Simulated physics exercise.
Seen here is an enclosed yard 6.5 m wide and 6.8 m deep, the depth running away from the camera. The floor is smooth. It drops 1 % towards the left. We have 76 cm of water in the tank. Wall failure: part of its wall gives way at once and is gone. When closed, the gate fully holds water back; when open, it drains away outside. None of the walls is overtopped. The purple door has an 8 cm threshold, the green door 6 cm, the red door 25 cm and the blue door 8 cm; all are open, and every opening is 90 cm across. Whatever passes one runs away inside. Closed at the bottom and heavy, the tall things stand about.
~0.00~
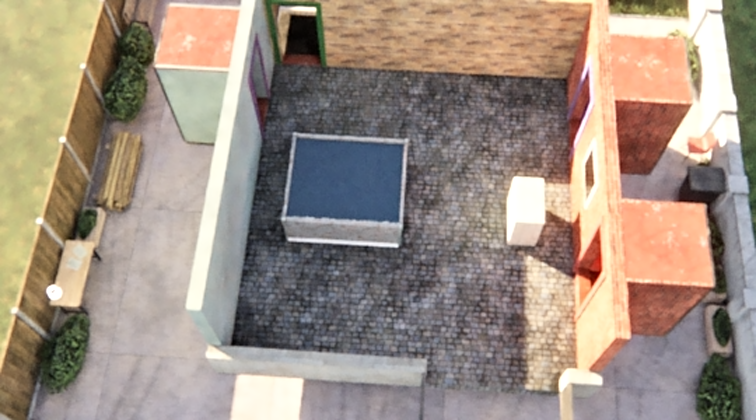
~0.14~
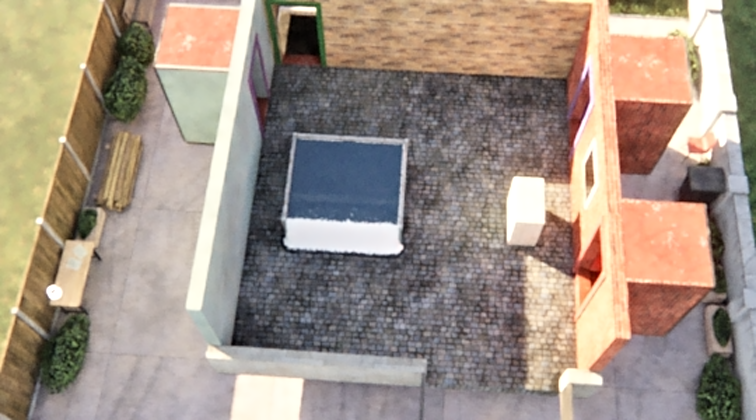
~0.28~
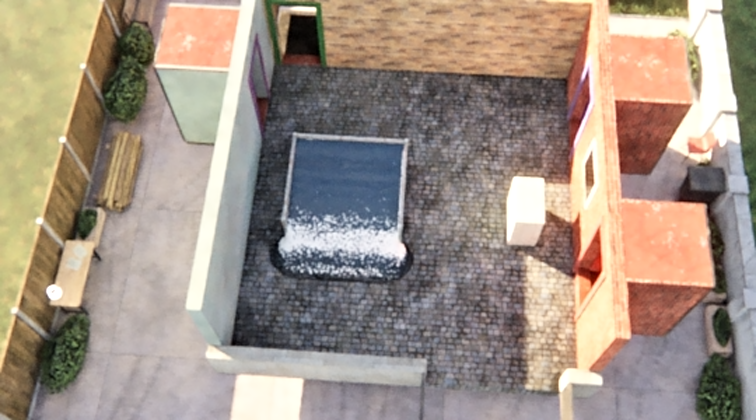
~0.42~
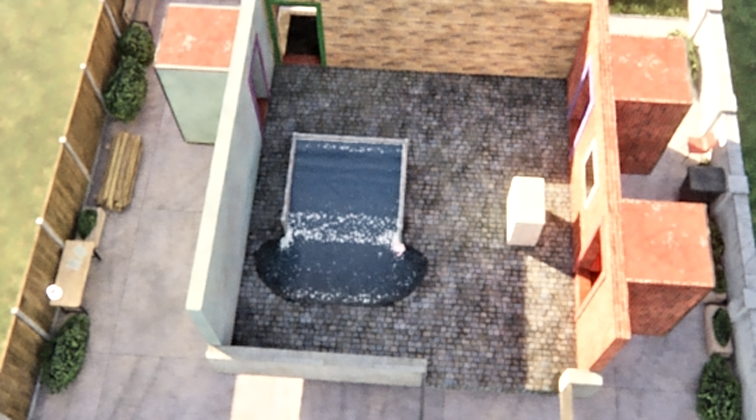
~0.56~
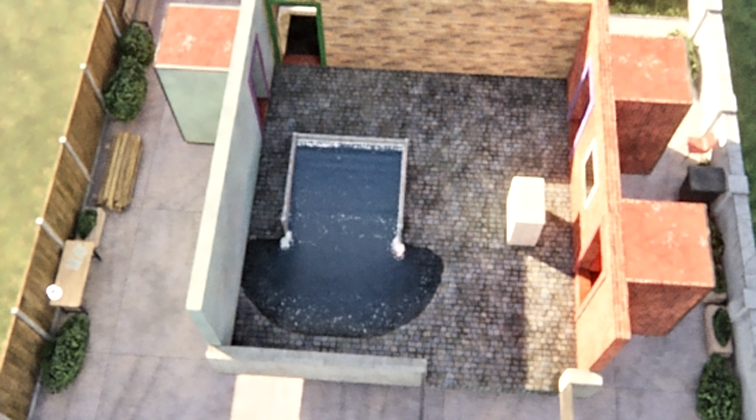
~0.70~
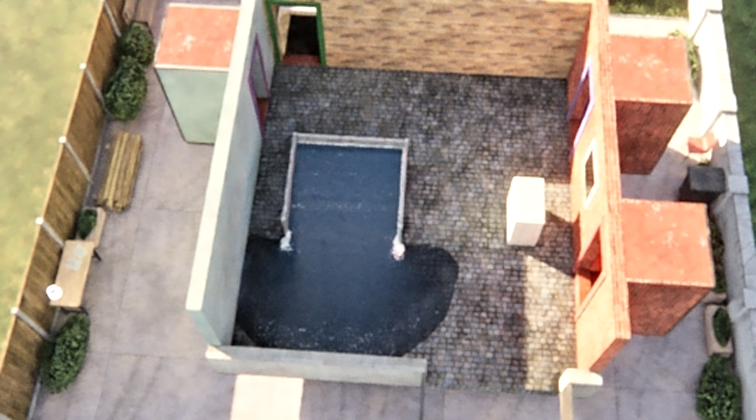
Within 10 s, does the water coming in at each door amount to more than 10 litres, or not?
At the purple door: Not more than 10 litres. At the green door: More than 10 litres. At the red door: Not more than 10 litres. At the blue door: Not more than 10 litres.
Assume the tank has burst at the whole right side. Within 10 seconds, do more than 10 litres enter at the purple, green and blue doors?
Note: Purple beyond the mark, green beyond the mark, blue beyond the mark.
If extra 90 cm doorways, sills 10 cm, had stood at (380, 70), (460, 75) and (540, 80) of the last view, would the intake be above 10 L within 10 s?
So, in the order given, it's shy of the mark, then shy of the mark, then shy of the mark.
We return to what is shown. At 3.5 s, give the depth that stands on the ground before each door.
Purple 1 cm, green 0 cm, red 15 cm, blue 0 cm.
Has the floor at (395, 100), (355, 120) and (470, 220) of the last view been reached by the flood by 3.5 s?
Listed in sequence, the spots are bone dry, bone dry and bone dry.
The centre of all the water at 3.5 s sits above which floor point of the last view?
Centre: Approx. (352, 284) px.
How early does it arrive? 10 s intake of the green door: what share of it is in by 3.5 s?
About 0%.
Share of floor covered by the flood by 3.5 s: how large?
I'd say around 45 % is wet.
After 1.4 s water covers 25 % of the floor and is deepest (54 cm) near (230, 357); purple door not reached, green door not reached, red door not reached, blue door not reached.
After 2.2 s water covers 30 % of the floor and is deepest (50 cm) near (230, 357); purple door not reached, green door not reached, red door not reached, blue door not reached.
After 3.5 s water covers 45 % of the floor and is deepest (26 cm) near (230, 357); purple door not reached, green door not reached, red door 15 cm at the sill, 0 L in, blue door not reached.
After 6.0 s water covers 75 % of the floor and is deepest (19 cm) near (274, 68); purple door 8 cm at the sill, 1 L in, green door 16 cm at the sill, 106 L in, red door 13 cm at the sill, 0 L in, blue door 4 cm at the sill, 0 L in.
After 10.0 s water covers 95 % of the floor and is deepest (11 cm) near (230, 357); purple door 5 cm at the sill, 2 L in, green door 8 cm at the sill, 188 L in, red door 4 cm at the sill, 0 L in, blue door 2 cm at the sill, 0 L in.
